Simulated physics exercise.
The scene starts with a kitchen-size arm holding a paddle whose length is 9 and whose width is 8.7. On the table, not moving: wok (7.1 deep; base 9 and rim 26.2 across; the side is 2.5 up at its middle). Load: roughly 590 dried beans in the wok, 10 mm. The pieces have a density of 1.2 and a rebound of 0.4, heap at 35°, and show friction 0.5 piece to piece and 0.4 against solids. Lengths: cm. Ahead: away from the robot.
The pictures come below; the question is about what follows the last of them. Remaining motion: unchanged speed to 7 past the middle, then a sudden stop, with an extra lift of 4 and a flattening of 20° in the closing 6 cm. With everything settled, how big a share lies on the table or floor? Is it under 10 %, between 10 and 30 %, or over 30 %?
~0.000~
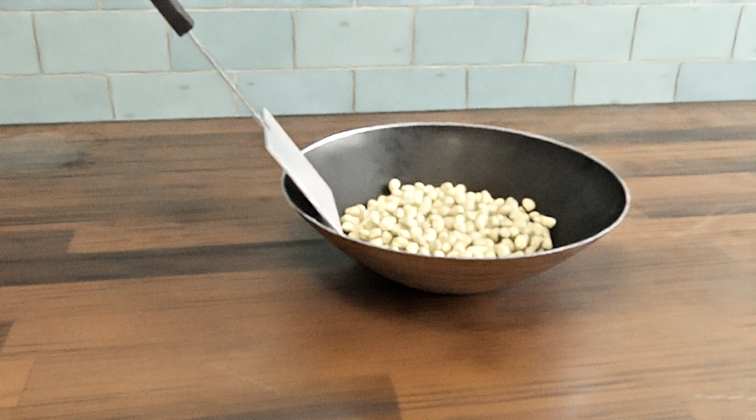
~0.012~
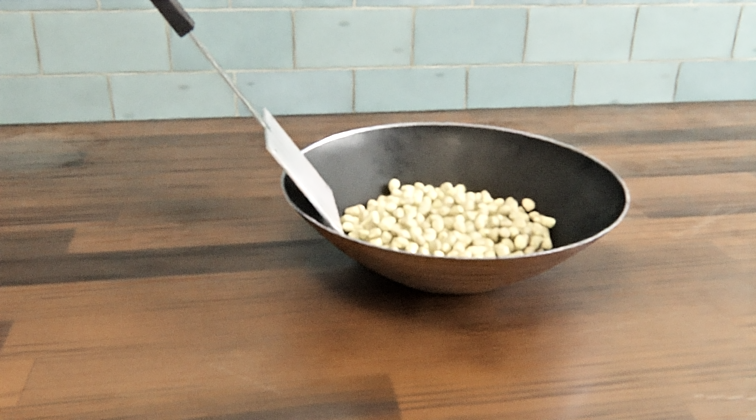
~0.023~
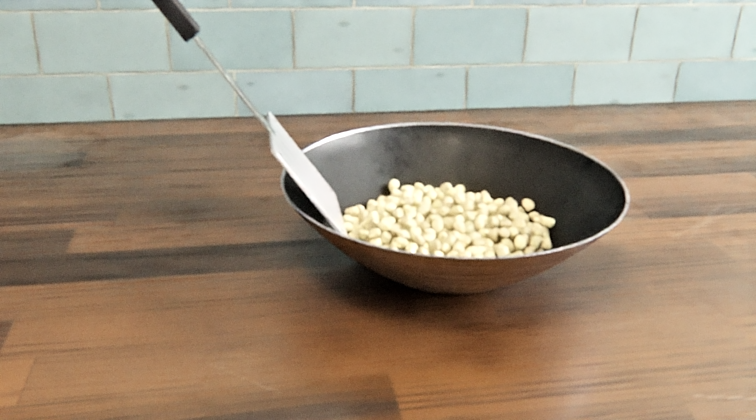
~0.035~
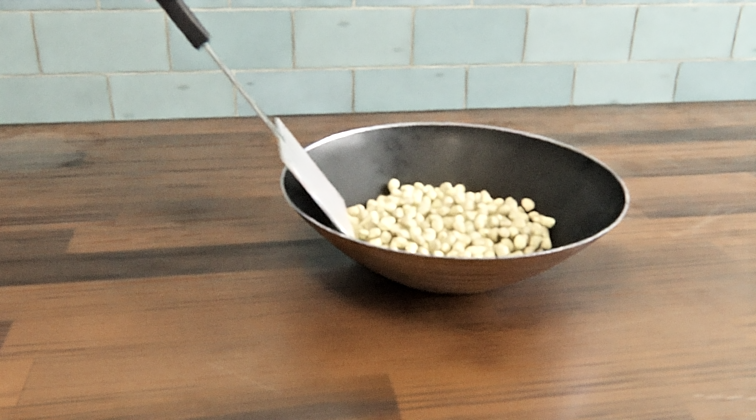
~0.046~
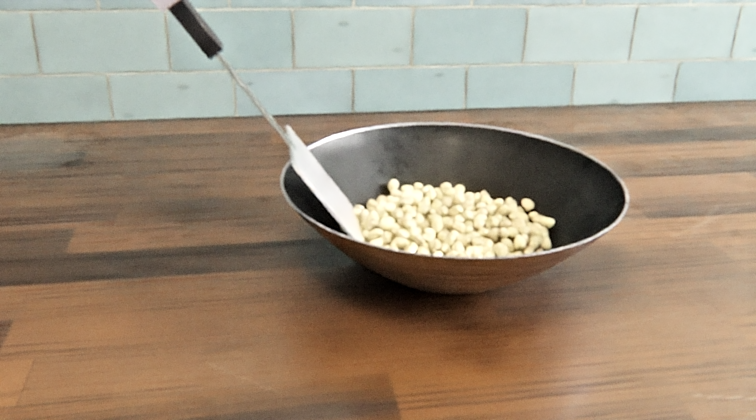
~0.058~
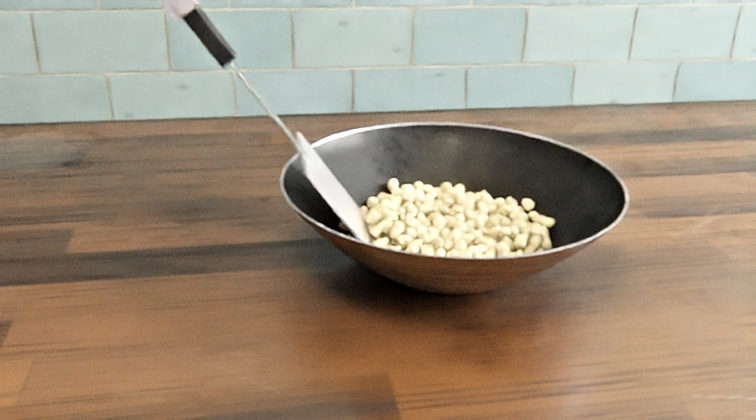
It is between 10 and 30 %.
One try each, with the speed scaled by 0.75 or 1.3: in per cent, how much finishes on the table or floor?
Some 5 per cent, then some 25 per cent, on the table or floor.
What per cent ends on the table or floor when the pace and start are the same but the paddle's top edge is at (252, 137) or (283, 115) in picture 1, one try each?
Some 20 per cent, then some 20 per cent.
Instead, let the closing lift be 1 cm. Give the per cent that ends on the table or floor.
I'd reckon around 10 per cent.
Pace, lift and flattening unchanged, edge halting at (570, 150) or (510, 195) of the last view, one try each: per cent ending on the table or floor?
Try 1: Approx. 40 %; try 2: Approx. 0 %.
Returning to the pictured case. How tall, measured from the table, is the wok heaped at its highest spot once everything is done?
It reaches roughly 7.0 cm.
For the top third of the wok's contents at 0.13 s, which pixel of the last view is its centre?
Roughly pixel (493, 215).
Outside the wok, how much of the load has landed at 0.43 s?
About 10 per cent.
By 0.13 s, sloping 55°, highest piece 9 above the table; 590 in the wok.
By 0.19 s, sloping 48°, highest piece 11 above the table; 590 in the wok.
By 0.43 s, sloping 35°, highest piece 9 above the table; 494 in the wok, 47 on the table or floor, 49 on the blade or in flight.
By 1.48 s, sloping 35°, highest piece 7 above the table; 493 in the wok, 97 on the table or floor.
Final count, 493 in the wok, 97 on the table or floor. That is 16 % on the table or floor.
